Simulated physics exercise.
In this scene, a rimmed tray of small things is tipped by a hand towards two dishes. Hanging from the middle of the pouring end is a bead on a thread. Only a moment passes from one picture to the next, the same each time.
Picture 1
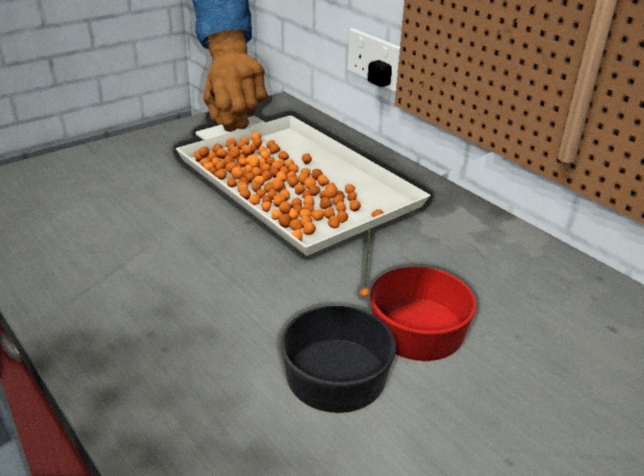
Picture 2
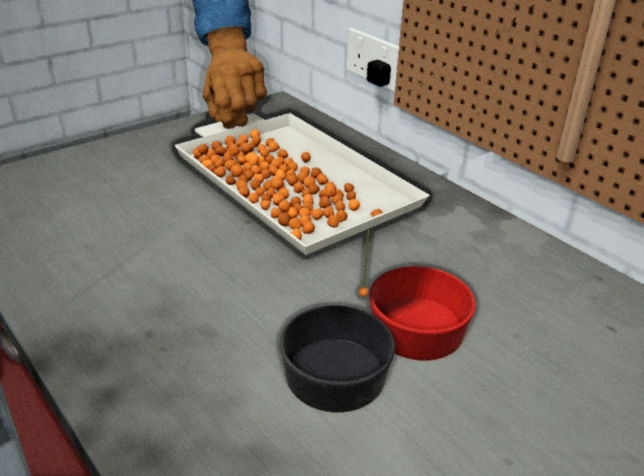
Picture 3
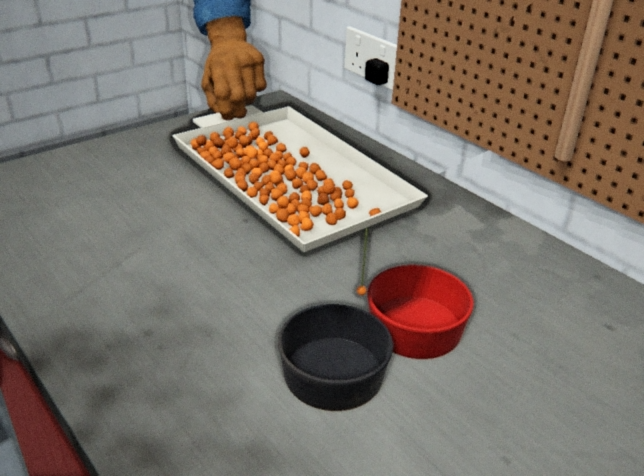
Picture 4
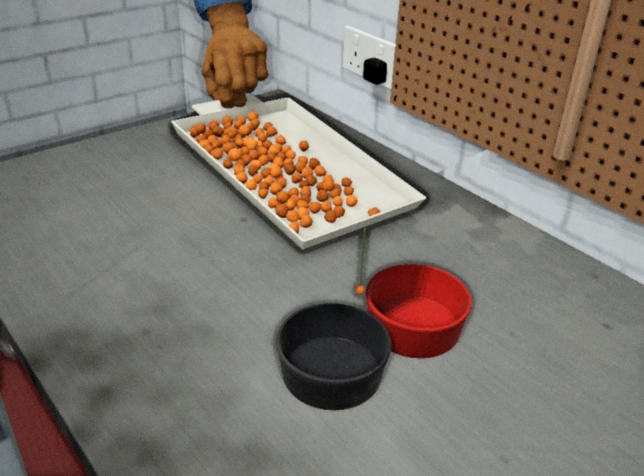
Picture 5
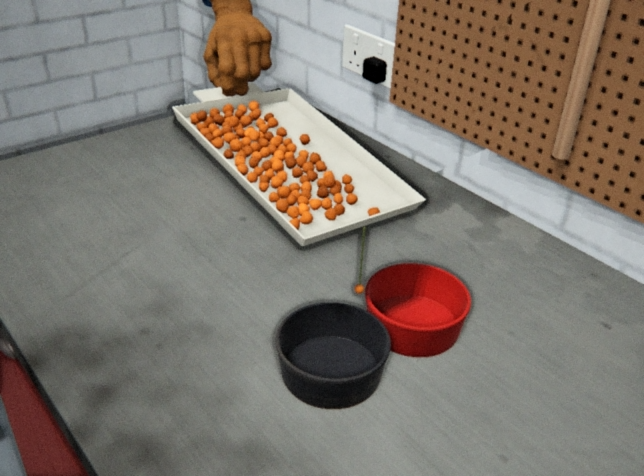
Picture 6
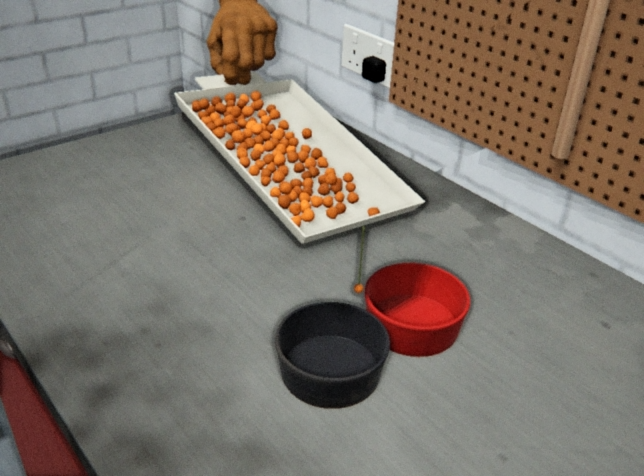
A brown hand in a blue sleeve grips the far end of a cream tray on a grey worktop, seen from above against white brick and pegboard. Small orange pieces cover much of the tray, a bead hangs from its near end, and black and red dishes sit in front. The hand slowly raises the far end, tilting the tray slightly towards its right corner.
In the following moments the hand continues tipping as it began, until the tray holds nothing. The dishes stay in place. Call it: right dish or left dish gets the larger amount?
Right dish.
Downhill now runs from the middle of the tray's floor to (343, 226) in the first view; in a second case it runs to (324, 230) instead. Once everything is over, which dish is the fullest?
Try 1: The left-side dish; try 2: The left-side dish.
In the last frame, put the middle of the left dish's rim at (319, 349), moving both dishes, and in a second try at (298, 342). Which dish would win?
First place: The rightmost dish. Second place: The rightmost dish.
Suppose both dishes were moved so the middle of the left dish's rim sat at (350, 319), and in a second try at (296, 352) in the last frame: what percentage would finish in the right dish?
Around 90 % followed by around 50 %.
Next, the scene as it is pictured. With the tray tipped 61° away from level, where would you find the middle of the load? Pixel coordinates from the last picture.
Near (388, 188).
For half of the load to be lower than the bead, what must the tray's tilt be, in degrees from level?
Around 85° at that moment.
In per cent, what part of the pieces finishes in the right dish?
My best guess is about 90 in a hundred.
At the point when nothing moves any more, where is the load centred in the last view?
It settles centred around (414, 311).
Shortly afterwards, tray tipped steeply; the bulk on the tray; a little in the right dish; a little outside both; a little in the air.
Next, tray tipped past a quarter turn; only a few on the tray; only a few in the left dish; the bulk in the right dish; a little outside both; only a few in the air.
Some moments later, tray tipped past a quarter turn; only a few in the left dish; the bulk in the right dish; a little outside both.
In the end, tray tipped past a quarter turn; only a few in the left dish; the bulk in the right dish; a little outside both.
